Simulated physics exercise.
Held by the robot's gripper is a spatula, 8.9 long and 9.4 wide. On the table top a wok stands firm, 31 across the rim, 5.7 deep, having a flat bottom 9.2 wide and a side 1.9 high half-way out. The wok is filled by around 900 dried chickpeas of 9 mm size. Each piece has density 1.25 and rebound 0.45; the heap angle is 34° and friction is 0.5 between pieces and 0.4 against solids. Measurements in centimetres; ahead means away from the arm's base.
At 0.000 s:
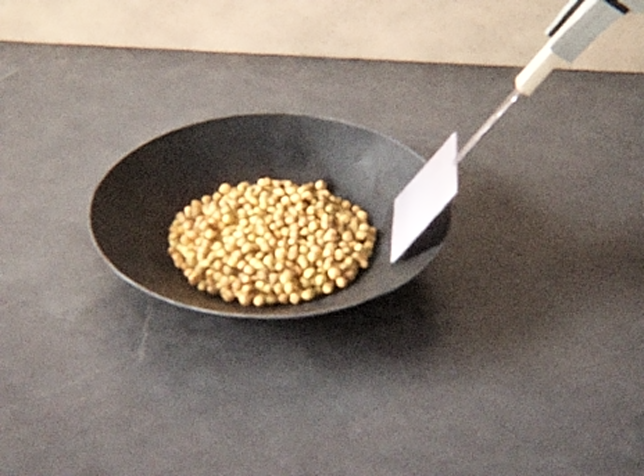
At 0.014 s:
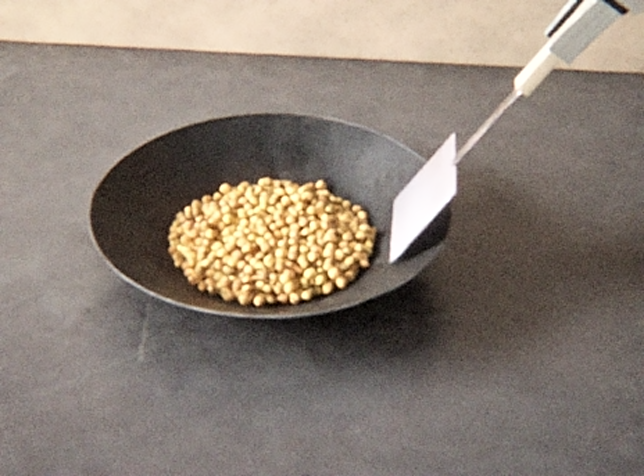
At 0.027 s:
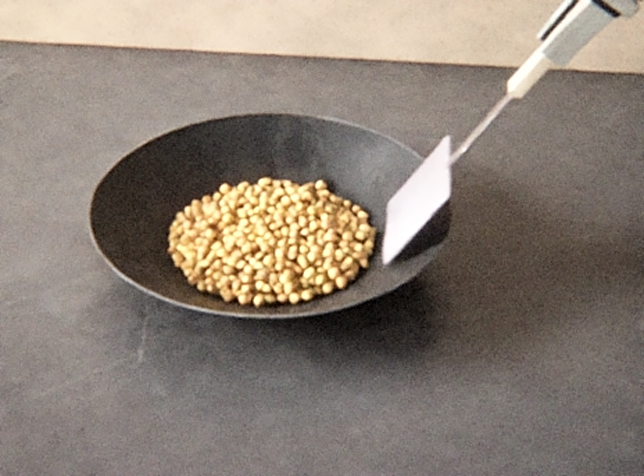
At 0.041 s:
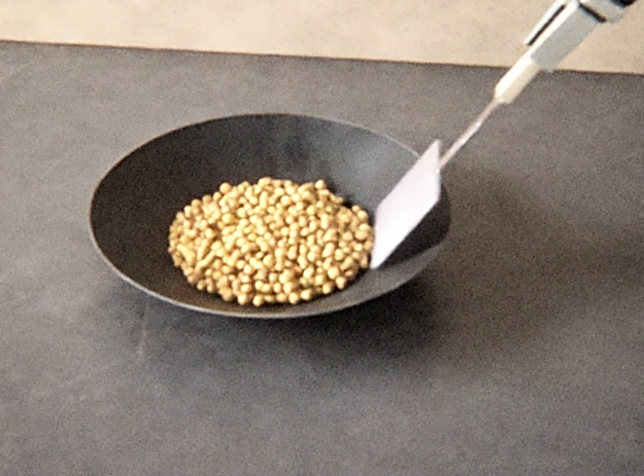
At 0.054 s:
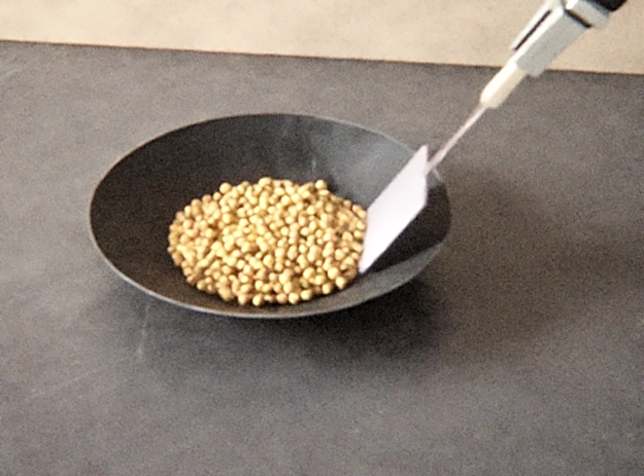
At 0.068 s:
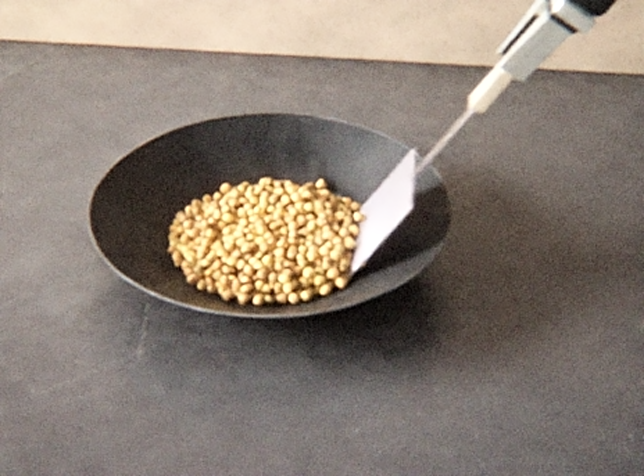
In this clip, a robot's gripper holds a spatula at the right side of a dark wok of dried chickpeas, then moves it a short way left to the edge of the pile, which barely changes while the wok stays still.
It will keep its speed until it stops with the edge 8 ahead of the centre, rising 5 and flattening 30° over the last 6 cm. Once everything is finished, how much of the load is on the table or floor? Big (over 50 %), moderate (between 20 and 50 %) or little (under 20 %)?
The share is little.
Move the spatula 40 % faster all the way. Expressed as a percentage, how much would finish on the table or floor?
20 per cent, roughly.
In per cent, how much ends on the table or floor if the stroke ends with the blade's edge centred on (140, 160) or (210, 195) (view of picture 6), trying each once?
First try roughly 30 percent, second roughly 0 percent.
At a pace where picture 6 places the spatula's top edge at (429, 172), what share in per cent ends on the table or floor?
About 0 per cent.
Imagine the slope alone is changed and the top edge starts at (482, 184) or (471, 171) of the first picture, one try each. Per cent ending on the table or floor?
Around 10 per cent, then around 10 per cent.
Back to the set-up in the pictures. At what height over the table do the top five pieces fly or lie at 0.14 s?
About 6 centimetres.
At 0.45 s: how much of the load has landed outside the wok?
Around 10 %.
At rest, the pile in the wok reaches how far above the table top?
It reaches roughly 6.0 cm.
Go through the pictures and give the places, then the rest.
The spatula top edge at (457, 161), sloping 57°; upper third of the load around (271, 231), from x 175 to 370, top at y 185; 900 in the wok, in the first picture.
The spatula top edge at (456, 161), sloping 57°; upper third of the load around (271, 231), from x 175 to 370, top at y 185, in the second picture.
The spatula top edge at (449, 164), sloping 57°; upper third of the load around (272, 231), from x 175 to 370, top at y 180, in the third picture.
The spatula top edge at (438, 169), sloping 57°; upper third of the load around (271, 231), from x 175 to 370, top at y 180, in the fourth picture.
The spatula top edge at (425, 173), sloping 57°; upper third of the load around (271, 231), from x 175 to 370, top at y 180, in the fifth picture.
The spatula top edge at (413, 177), sloping 57°; upper third of the load around (274, 229), from x 175 to 370, top at y 180; 900 in the wok, in the sixth picture.
After 0.14 s, sloping 57°, highest piece 8 above the table; 900 in the wok.
After 0.22 s, sloping 48°, highest piece 8 above the table; 900 in the wok.
After 0.45 s, sloping 27°, highest piece 6 above the table; 791 in the wok, 99 on the table or floor, 10 on the blade or in flight.
After 1.50 s, sloping 27°, highest piece 6 above the table; 790 in the wok, 110 on the table or floor.
In the end, 790 in the wok, 110 on the table or floor. That is 12 % on the table or floor.
